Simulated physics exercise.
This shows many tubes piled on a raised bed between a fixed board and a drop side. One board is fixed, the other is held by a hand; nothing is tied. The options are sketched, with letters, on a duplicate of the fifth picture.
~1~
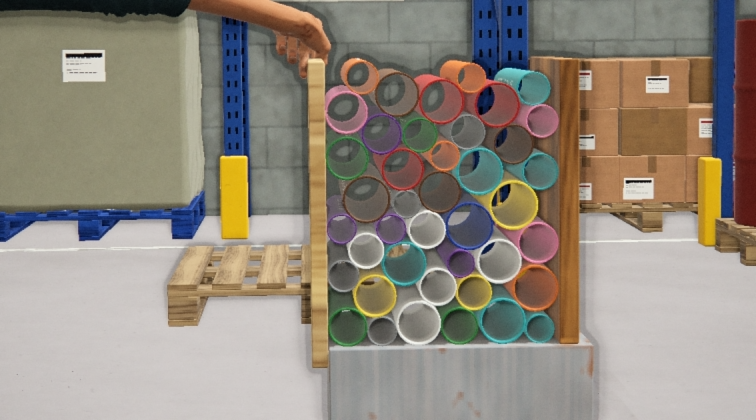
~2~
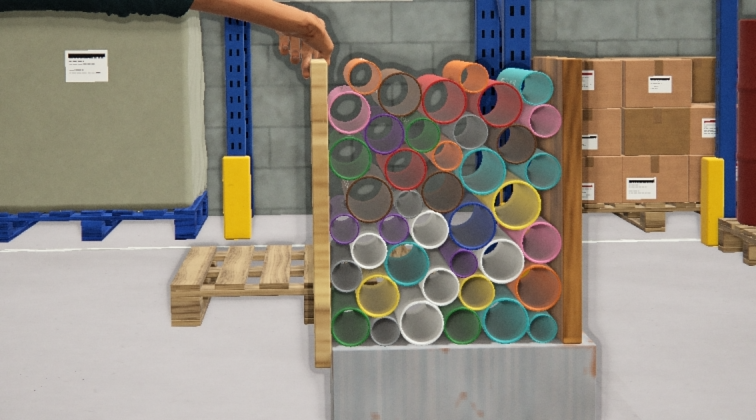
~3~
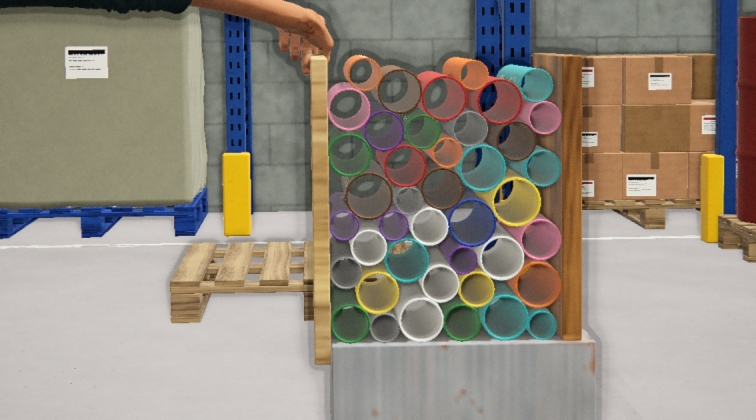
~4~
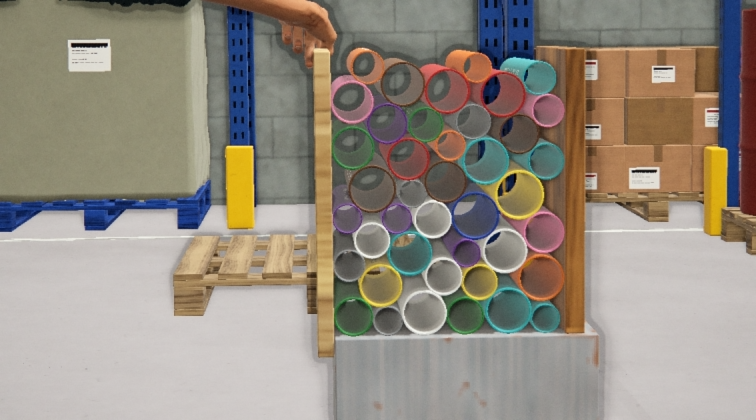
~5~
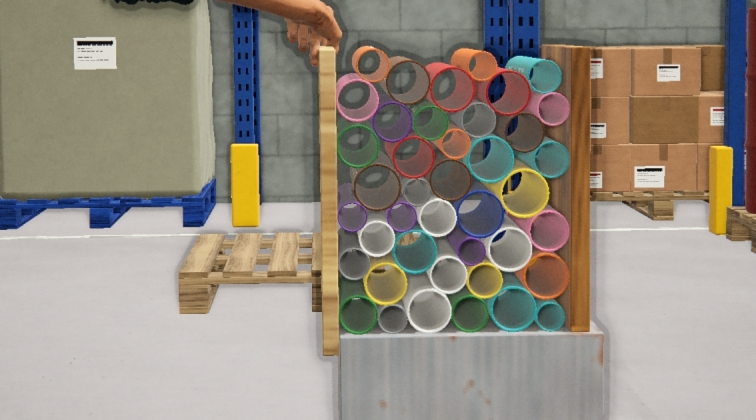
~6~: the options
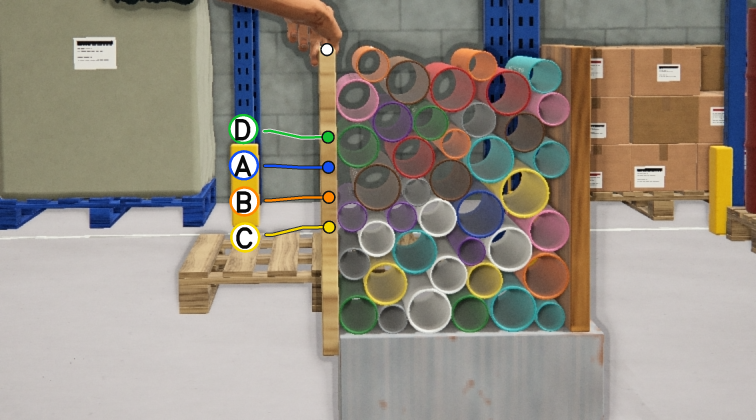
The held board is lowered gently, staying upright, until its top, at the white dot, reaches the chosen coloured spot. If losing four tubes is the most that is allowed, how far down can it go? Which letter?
At most to A.
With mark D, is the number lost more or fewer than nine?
It loses fewer than nine.
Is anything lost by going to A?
Yes, at A.
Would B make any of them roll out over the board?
Yes.
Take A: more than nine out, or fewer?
Fewer than nine.
On the marked copy, A at (329, 167); B at (329, 198); C at (329, 227); D at (328, 137); the white dot at (327, 50).
Taking A. A third of the way, top of the board (336, 104).
Two thirds of the way, top of the board (337, 164).
When it is over, top of the board (337, 166), two out over the board.
As for the rest, B more than four out over the board; C more than four out over the board; D two out over the board.
